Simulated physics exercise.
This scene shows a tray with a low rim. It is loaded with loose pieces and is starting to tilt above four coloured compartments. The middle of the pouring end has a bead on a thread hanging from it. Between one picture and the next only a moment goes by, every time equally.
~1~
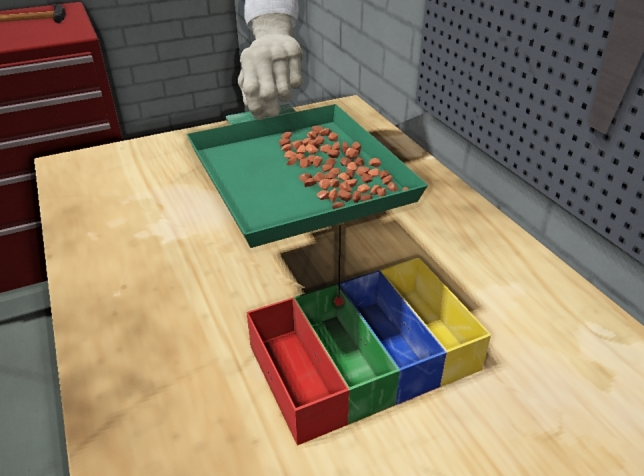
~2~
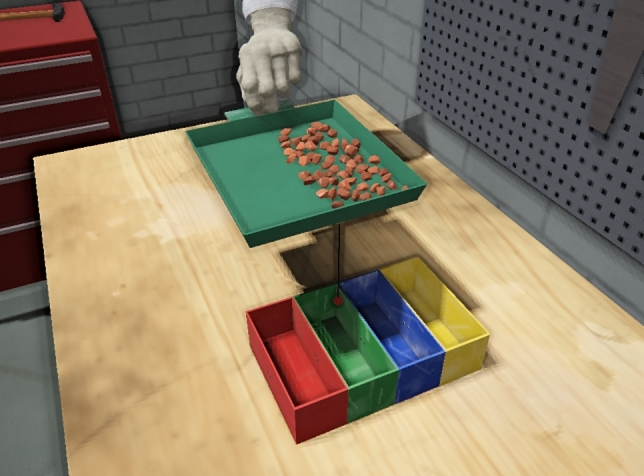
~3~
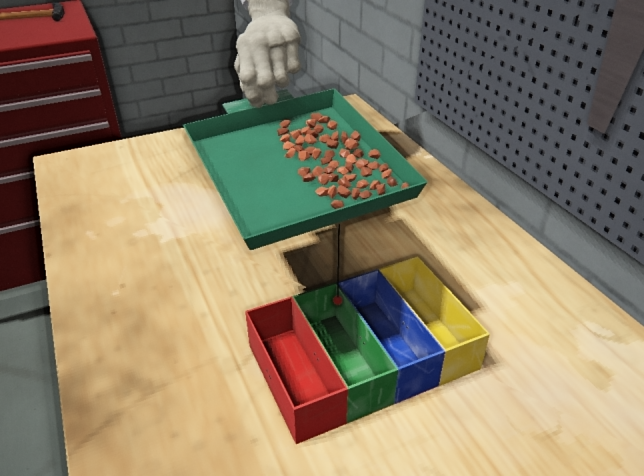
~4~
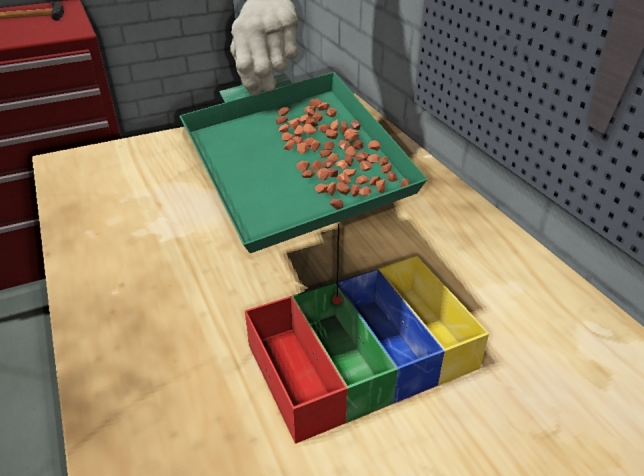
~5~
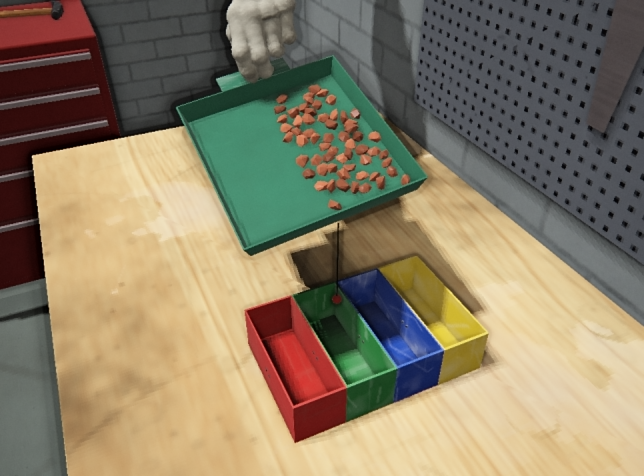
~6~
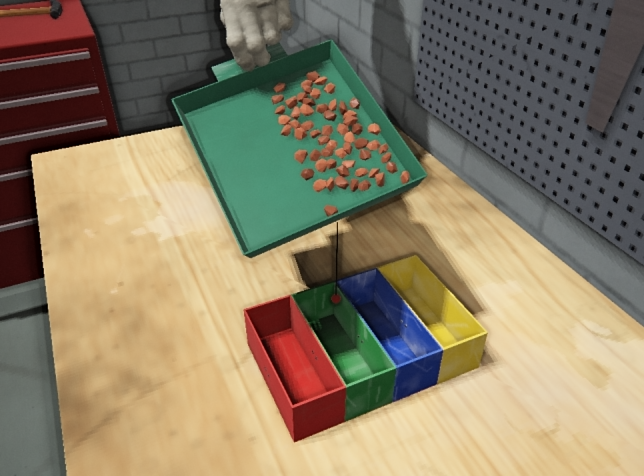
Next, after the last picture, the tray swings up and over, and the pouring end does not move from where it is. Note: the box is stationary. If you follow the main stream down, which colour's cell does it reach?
It reaches the red cell.
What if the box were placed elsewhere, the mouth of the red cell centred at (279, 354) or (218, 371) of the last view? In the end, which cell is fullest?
In the first case it's the red cell, in the second it's green.
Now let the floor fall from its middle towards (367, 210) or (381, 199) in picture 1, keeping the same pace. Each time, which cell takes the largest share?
Try 1 - the cell in yellow; try 2 - the yellow cell.
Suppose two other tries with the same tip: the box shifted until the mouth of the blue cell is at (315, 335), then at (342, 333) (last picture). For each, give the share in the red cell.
You'd end up with around 10 per cent and then around 30 per cent.
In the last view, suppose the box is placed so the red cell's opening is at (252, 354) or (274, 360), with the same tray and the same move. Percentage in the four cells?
Some 100 percent, followed by some 90 percent.
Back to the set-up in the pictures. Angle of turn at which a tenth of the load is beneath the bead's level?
The angle is roughly 80° at that point.
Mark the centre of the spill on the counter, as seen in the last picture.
Close to (220, 416).
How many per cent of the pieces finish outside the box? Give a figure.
I'd put it at about 30 percent.
Soon, tray tipped steeply; all on the tray.
A while on, tray tipped past a quarter turn; a small part on the tray; about half in the red cell; about half falling or outside the box.
Towards the end, tray tipped past a quarter turn; about two thirds in the red cell; about a third falling or outside the box.
Finally, tray tipped past a quarter turn; about two thirds in the red cell; none in the green cell; none in the blue cell; none in the yellow cell; about a third outside the box.
